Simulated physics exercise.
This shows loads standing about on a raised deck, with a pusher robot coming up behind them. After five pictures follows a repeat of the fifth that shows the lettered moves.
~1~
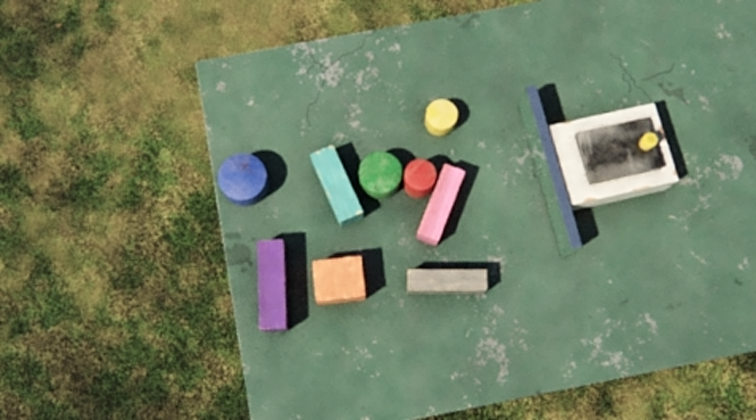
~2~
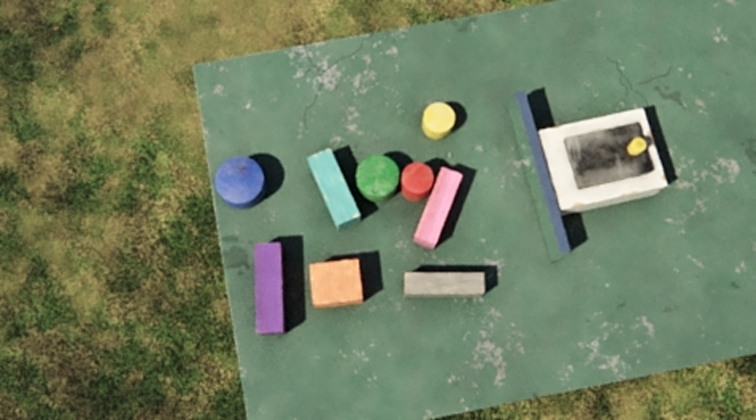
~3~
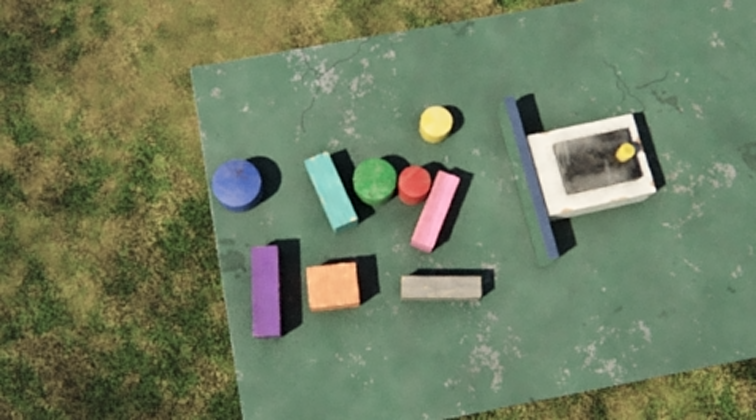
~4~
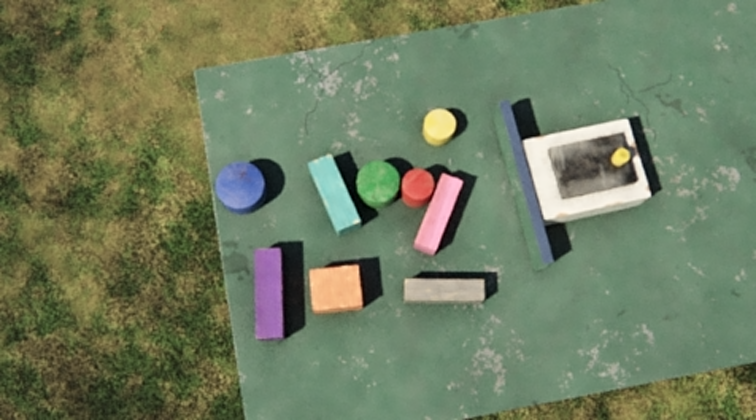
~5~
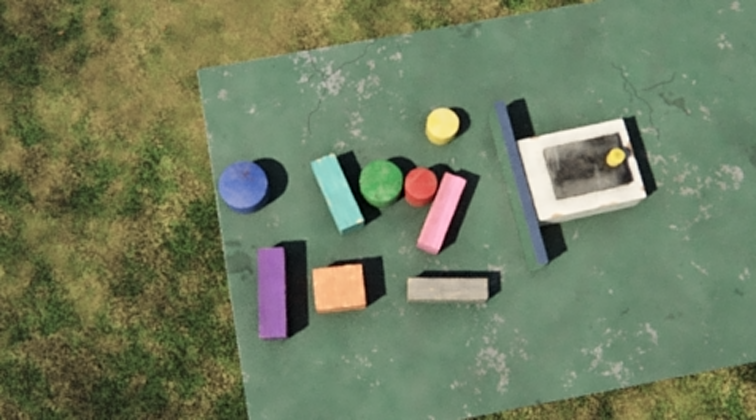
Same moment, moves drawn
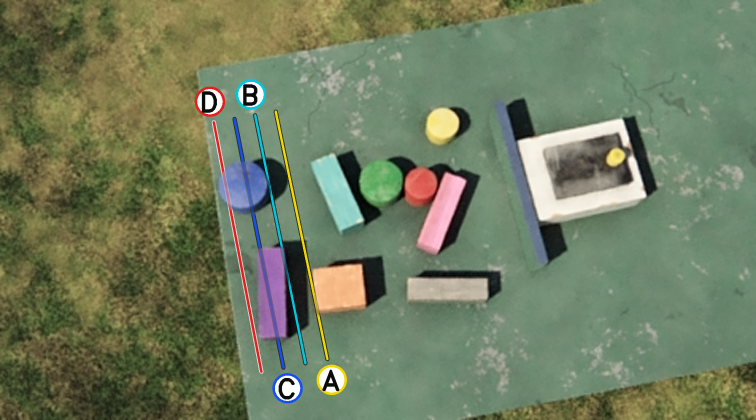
White robot with a long blue front blade edging slowly left across a green deck toward colourful blocks and canisters standing still.
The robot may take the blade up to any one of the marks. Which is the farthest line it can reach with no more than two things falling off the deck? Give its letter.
B.
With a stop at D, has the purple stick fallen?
By then, yes.
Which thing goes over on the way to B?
The blue canister.
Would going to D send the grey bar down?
No.
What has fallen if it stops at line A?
The blue canister.
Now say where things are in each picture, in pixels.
The first picture shows robot (614, 152); pink stick (440, 205); green canister (380, 176).
The second picture shows robot (603, 156); orange crate (337, 284).
The third picture shows robot (591, 162); blue canister (238, 186).
The fourth picture shows robot (586, 167); turquoise bar (335, 195).
The fifth picture shows robot (581, 167); red canister (420, 188); pink stick (441, 214); green canister (381, 185).
On the marked copy, A at (301, 231); B at (279, 235); C at (258, 239); D at (237, 243).
Taking B. A third of the way, robot (496, 183); turquoise bar (326, 196); yellow canister (394, 136).
Two thirds of the way, robot (410, 198); blue canister (229, 184); turquoise bar (283, 212).
When it is over, robot (343, 210); blue canister over the edge; turquoise bar (220, 229); one fallen.
As for the rest, A is within the limit but short; C drops four; D drops seven.
